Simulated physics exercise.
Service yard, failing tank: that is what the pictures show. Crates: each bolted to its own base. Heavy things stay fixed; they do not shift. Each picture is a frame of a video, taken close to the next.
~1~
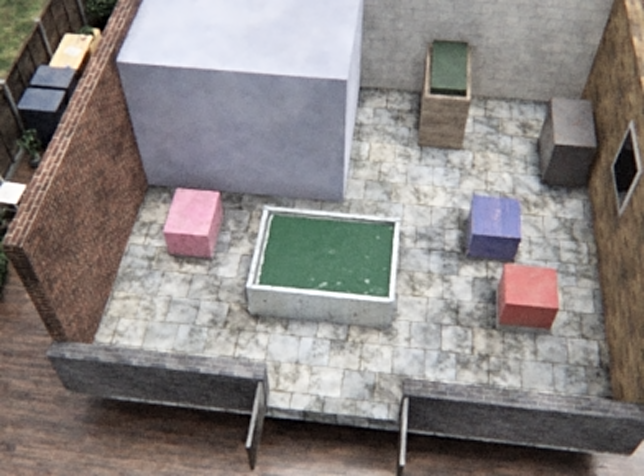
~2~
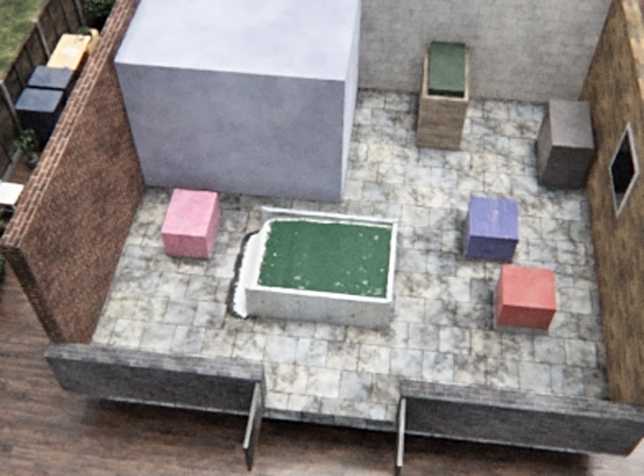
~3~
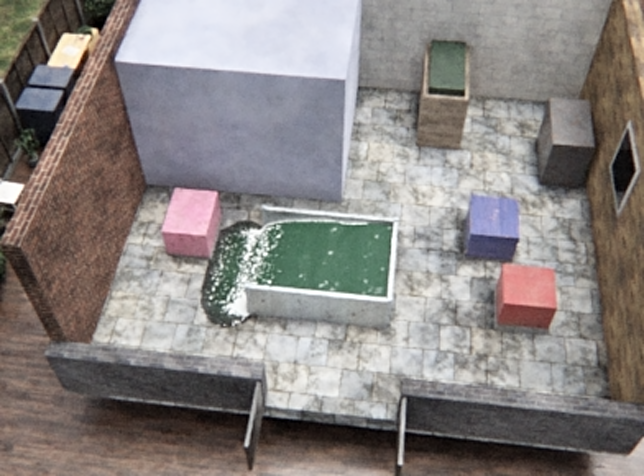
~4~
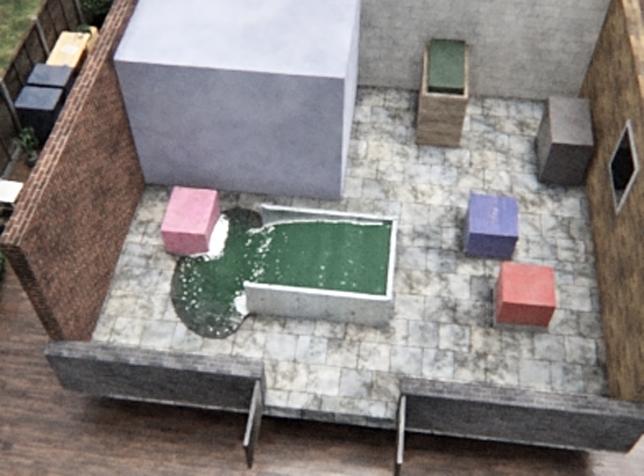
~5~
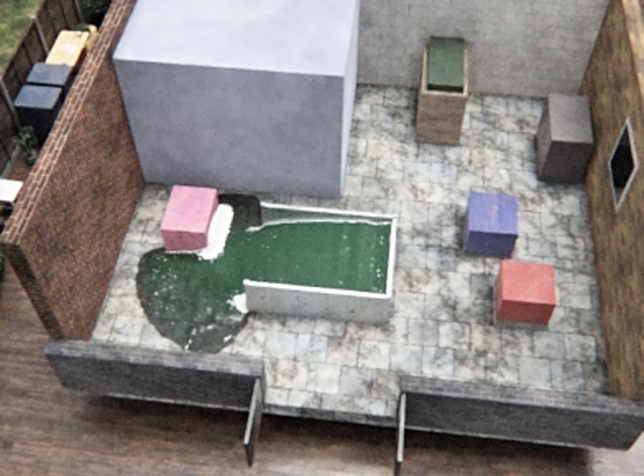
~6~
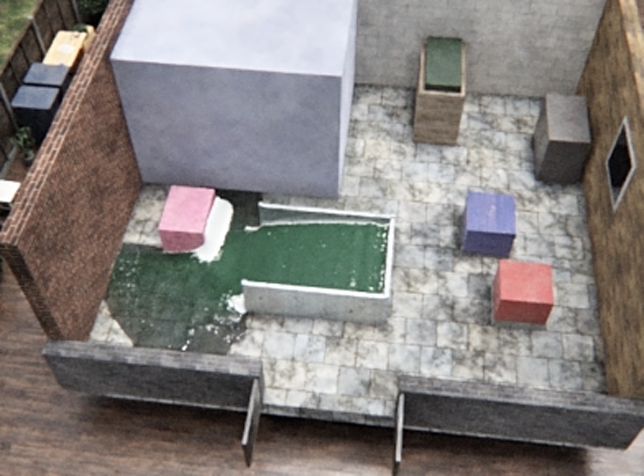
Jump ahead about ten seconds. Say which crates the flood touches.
The pink crate meets the water, the blue crate meets the water, the red crate never meets the water.
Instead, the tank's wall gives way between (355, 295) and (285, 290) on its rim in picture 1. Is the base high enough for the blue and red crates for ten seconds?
The blue crate is untouched and the red crate is untouched.
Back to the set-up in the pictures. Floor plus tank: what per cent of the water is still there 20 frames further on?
My figure: Some 100 per cent.
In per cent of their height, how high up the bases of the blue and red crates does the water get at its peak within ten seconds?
210 %, then 60 %.
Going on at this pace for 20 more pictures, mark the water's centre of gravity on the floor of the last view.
The spot I would choose is (228, 279).
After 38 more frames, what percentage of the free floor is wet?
I'd say 65 per cent.
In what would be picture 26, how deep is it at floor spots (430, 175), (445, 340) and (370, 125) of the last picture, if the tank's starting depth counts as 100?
In order: Roughly 0, 0 and 0 in a hundred.
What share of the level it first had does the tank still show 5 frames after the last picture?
50 percent or thereabouts.
A moment on, water covers 20 % of the floor; the pink crate water round its plinth, the blue crate not reached, the red crate not reached.
Next, water covers 25 % of the floor; the pink crate water round its plinth, the blue crate not reached, the red crate not reached.
Then, water covers 45 % of the floor; the pink crate water round its plinth, the blue crate water round its plinth, the red crate water round its plinth.
Later, water covers 65 % of the floor; the pink crate water round its plinth, the blue crate water round its plinth, the red crate water round its plinth.
In the end, water covers 90 % of the floor; the pink crate was topped, the blue crate was topped, the red crate stayed above the water.
